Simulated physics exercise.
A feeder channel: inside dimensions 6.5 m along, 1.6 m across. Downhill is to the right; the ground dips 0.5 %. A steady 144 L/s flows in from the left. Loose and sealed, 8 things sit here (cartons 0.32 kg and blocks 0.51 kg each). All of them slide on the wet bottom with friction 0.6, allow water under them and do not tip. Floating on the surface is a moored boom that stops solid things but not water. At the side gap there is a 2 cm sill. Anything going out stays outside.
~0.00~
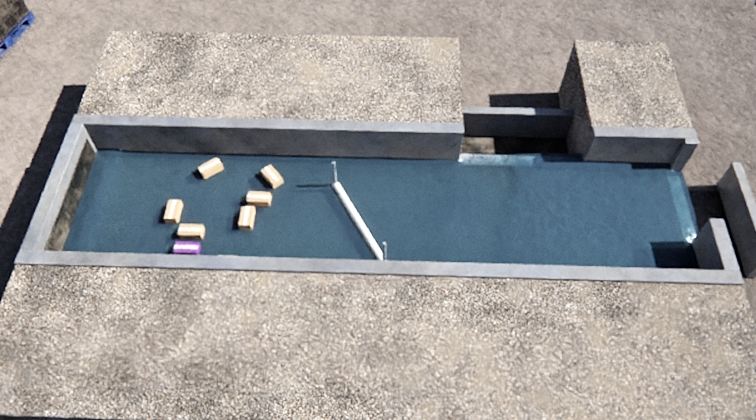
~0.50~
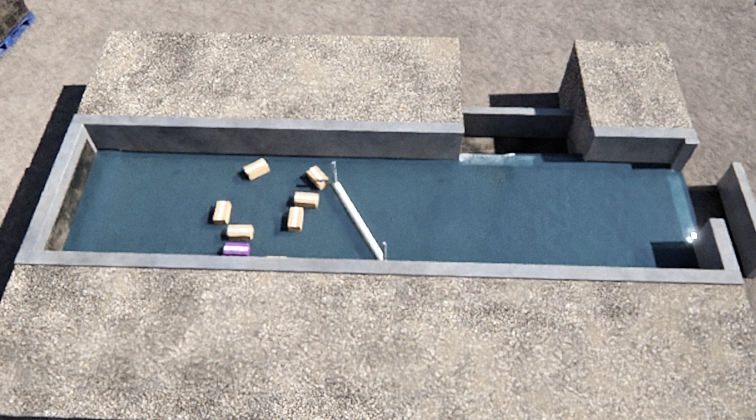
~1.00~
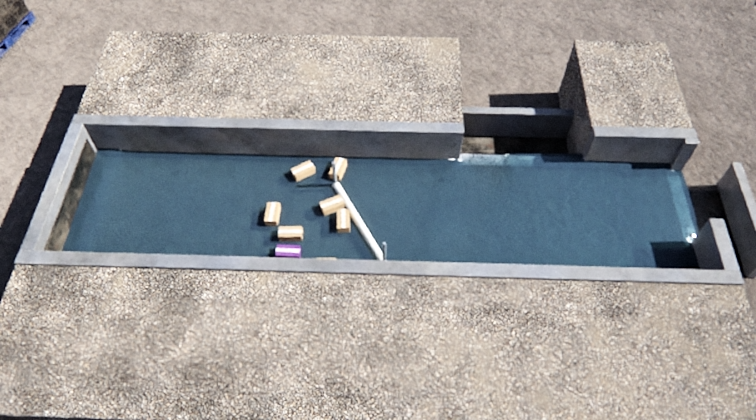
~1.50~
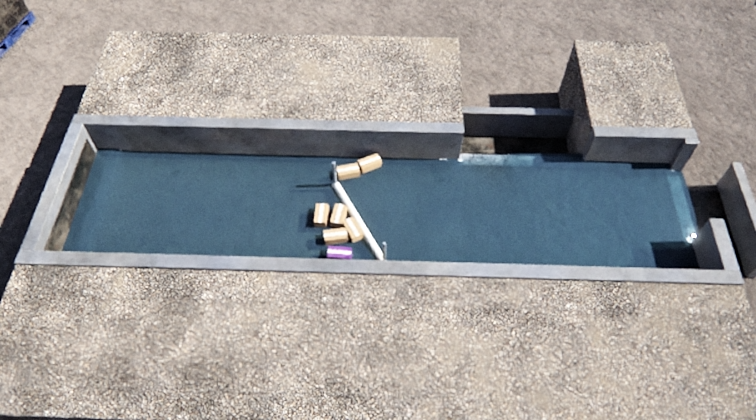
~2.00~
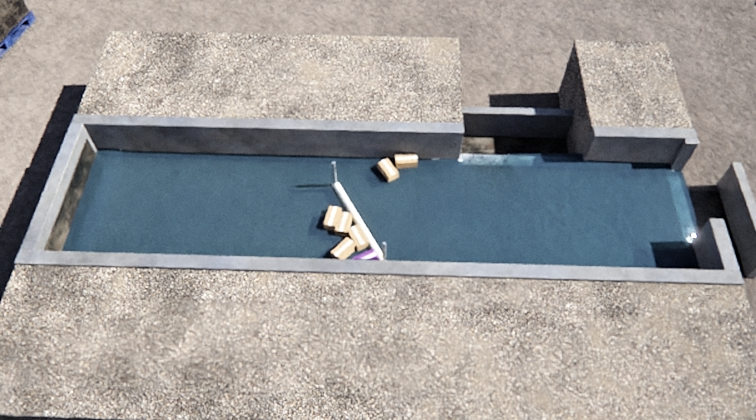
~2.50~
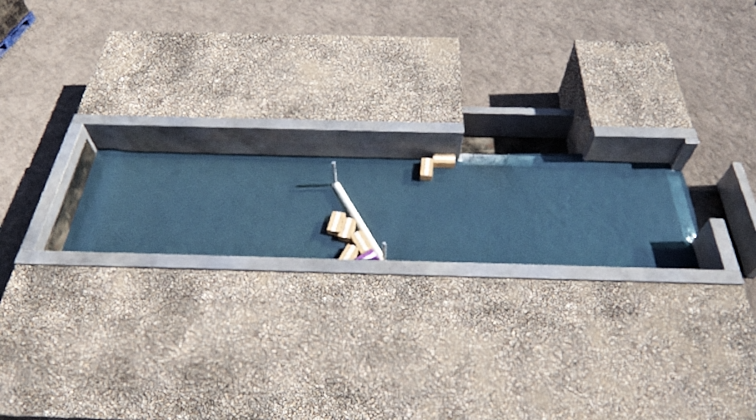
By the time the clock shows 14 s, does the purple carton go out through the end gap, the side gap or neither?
Neither.
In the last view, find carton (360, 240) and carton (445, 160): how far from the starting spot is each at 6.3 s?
120 cm; gone out.
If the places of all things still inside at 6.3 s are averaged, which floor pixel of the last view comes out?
Close to (357, 255).
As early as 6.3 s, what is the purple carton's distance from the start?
Shift by then: About 200 cm.
After 3.5 s the purple carton is near (365, 259), 1.8 m from its start, afloat; 1 of 8 are out; 7 afloat.
After 6.3 s the purple carton is near (365, 259), 1.8 m from its start, afloat; 2 of 8 are out; 6 afloat.
After 10.0 s the purple carton is near (366, 259), 1.8 m from its start, afloat; 2 of 8 are out; 6 afloat.
After 14.0 s the purple carton is near (366, 259), 1.8 m from its start, afloat; 2 of 8 are out; 6 afloat.
